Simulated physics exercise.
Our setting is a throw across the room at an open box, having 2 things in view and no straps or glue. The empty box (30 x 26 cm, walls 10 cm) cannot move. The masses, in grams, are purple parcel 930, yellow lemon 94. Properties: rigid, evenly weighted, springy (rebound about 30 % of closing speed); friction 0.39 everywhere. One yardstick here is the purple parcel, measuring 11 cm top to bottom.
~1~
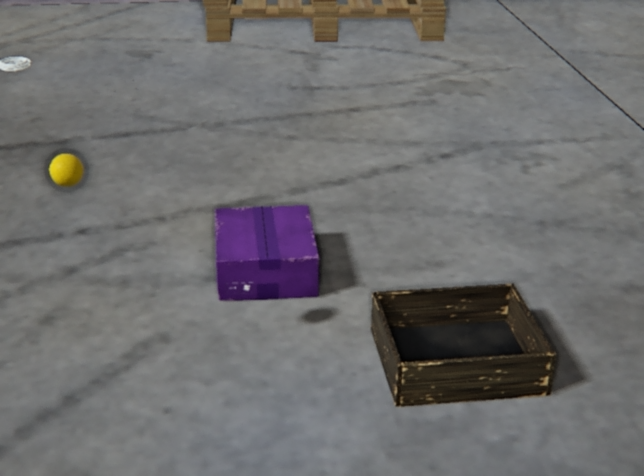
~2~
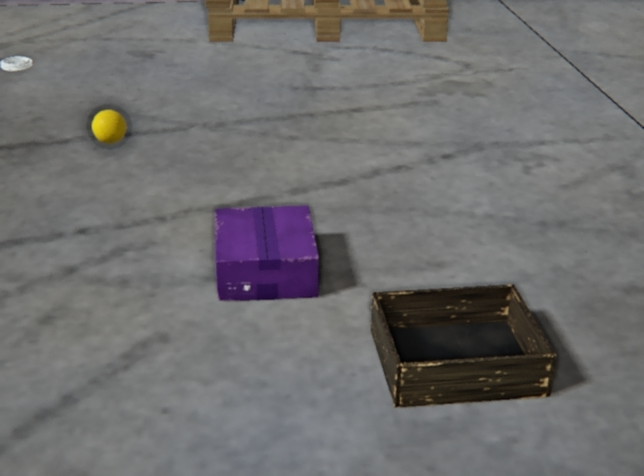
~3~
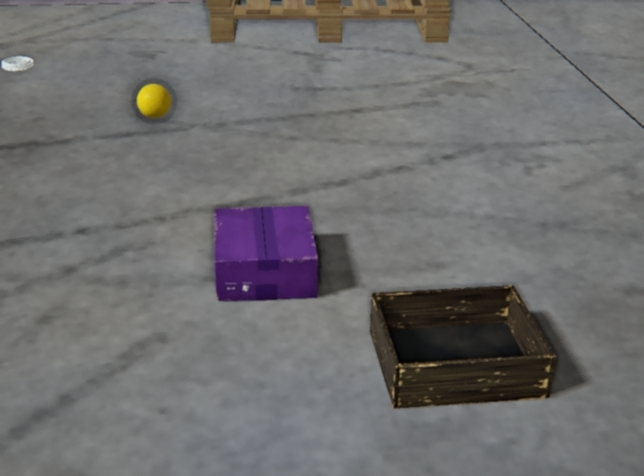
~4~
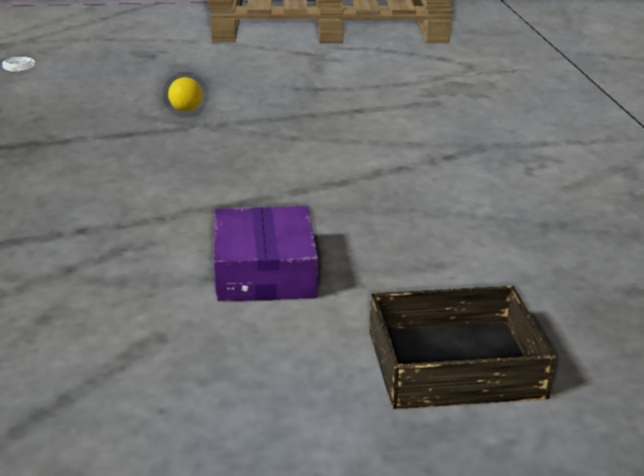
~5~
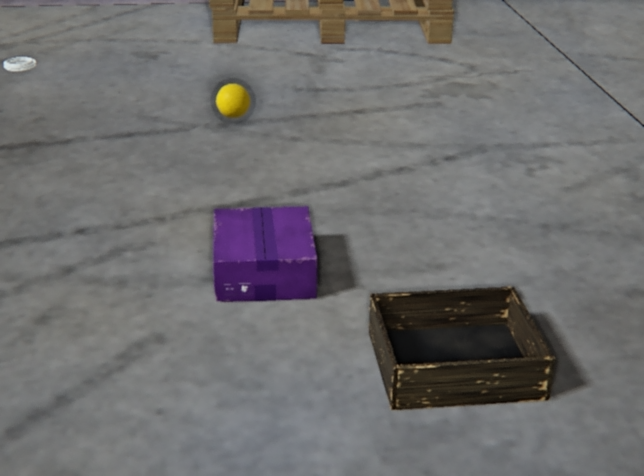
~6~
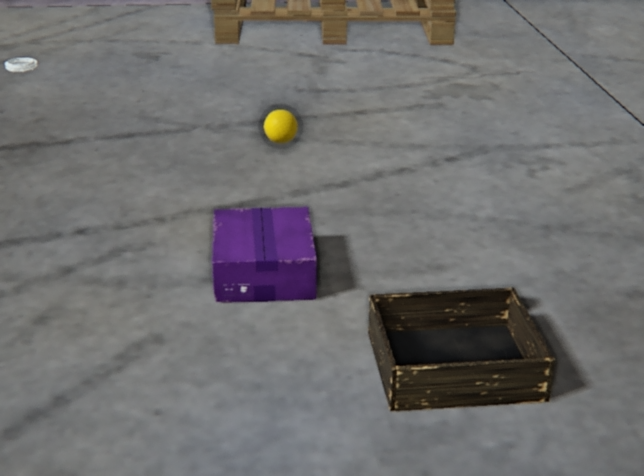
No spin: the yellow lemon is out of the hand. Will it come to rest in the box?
Yes - inside for good at the finish.
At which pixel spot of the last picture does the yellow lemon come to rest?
Near (471, 363).
Then, 0.10 s after the last picture, 22 cm from the box's middle; yellow lemon near (358, 207).
Then, 0.30 s after the last picture, lemon inside the box; yellow lemon near (480, 340).
Then, 0.40 s after the last picture, lemon inside the box; yellow lemon near (517, 340).
Then, 0.60 s after the last picture, lemon inside the box; yellow lemon near (495, 360).
At rest, lemon inside the box; purple parcel in place, give or take 10 cm. Seen from the same camera at the end, yellow lemon near (471, 363).
